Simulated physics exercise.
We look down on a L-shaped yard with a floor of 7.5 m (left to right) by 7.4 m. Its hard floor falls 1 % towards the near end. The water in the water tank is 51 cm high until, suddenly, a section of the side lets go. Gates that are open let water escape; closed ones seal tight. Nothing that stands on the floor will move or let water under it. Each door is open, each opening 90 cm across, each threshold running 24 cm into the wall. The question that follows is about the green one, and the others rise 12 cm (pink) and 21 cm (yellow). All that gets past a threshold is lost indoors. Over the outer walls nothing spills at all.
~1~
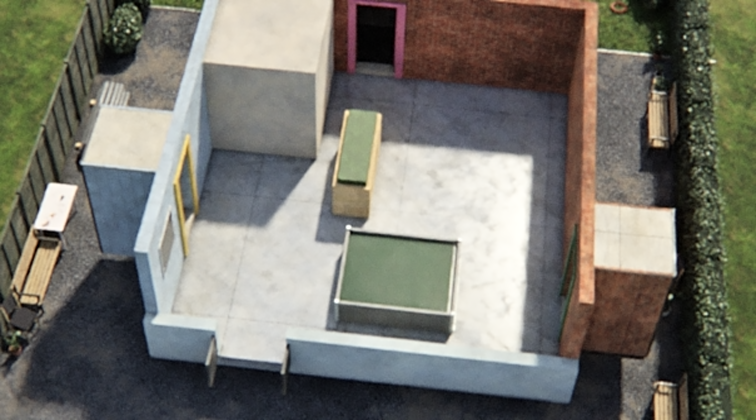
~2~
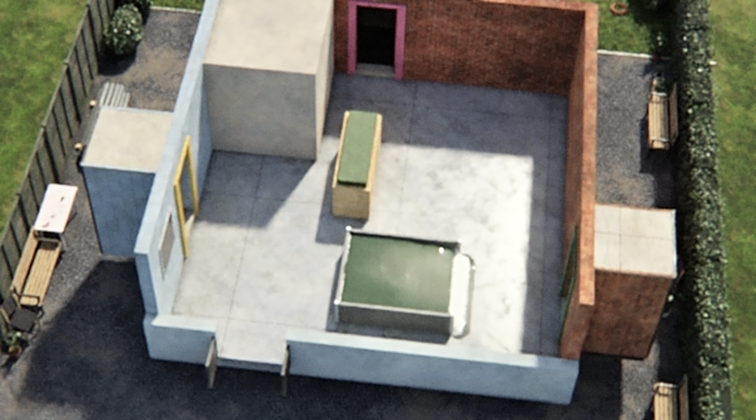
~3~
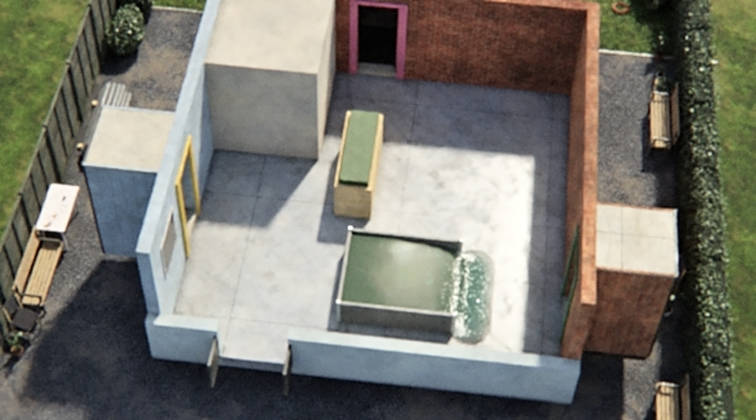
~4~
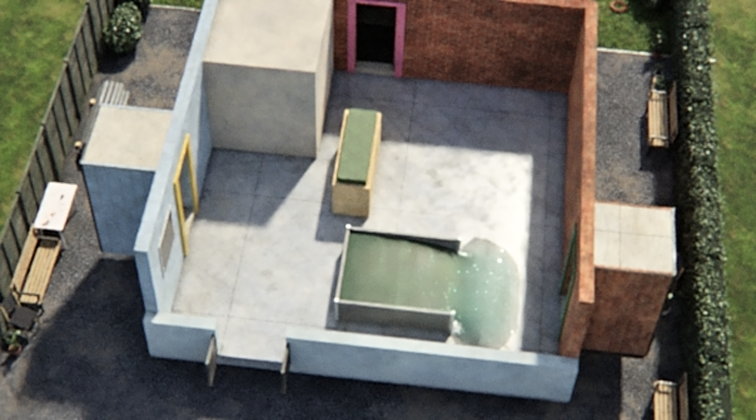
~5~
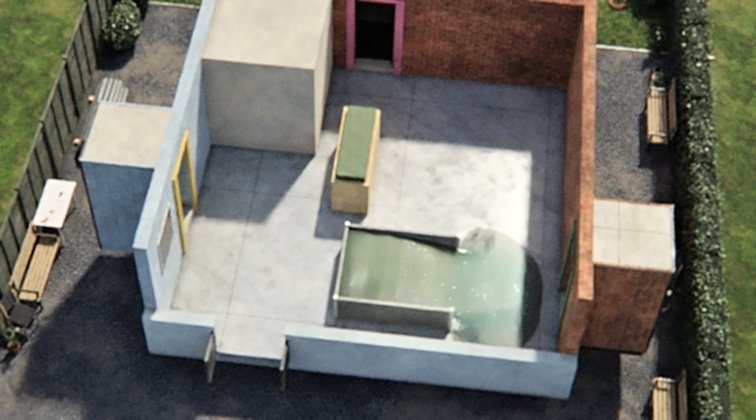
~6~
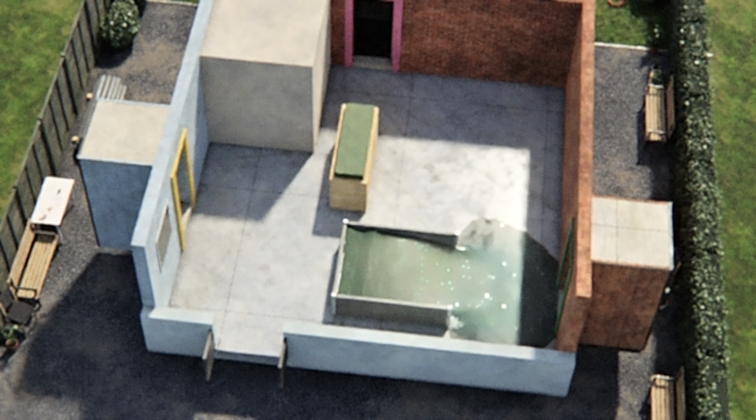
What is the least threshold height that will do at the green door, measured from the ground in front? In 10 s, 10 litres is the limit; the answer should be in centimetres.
The least height is some 28 cm.
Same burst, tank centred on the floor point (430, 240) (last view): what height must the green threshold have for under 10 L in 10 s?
Minimum: Approx. 19 cm.
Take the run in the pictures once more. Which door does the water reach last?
The yellow door.
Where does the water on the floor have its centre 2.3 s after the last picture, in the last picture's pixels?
It lies near (477, 281) in the last picture.
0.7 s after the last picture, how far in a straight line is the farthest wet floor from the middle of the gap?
I make it some 2.8 m.
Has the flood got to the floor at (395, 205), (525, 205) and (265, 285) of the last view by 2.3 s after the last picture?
I'd mark them spared by the flood, touched by the flood and spared by the flood, respectively.
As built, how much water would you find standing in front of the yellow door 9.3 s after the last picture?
It comes to about 2.5 centimetres deep.
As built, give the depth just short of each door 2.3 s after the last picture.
Pink door: 0 cm; green door: 23 cm; yellow door: 0 cm.
Then, 0.7 s after the last picture water covers 15 % of the floor, deepest (30 cm) near (550, 375); 18 cm at the green door, 75 litres in over its 5 cm threshold.
Then, 2.3 s after the last picture water covers 25 % of the floor, deepest (24 cm) near (534, 309); 23 cm at the green door, 322 litres in over its 5 cm threshold.
Then, 9.3 s after the last picture water covers 80 % of the floor, deepest (7 cm) near (349, 128); 5 cm at the green door, 484 litres in over its 5 cm threshold.
At the green door as built, the water peaked near 27 cm, 1.5 s after the last picture.
Run again over the same 10 s with other heights there, 50 litres in over 23 cm, 2 litres over 31 cm. The limit of 10 litres is kept from about 28 cm up.
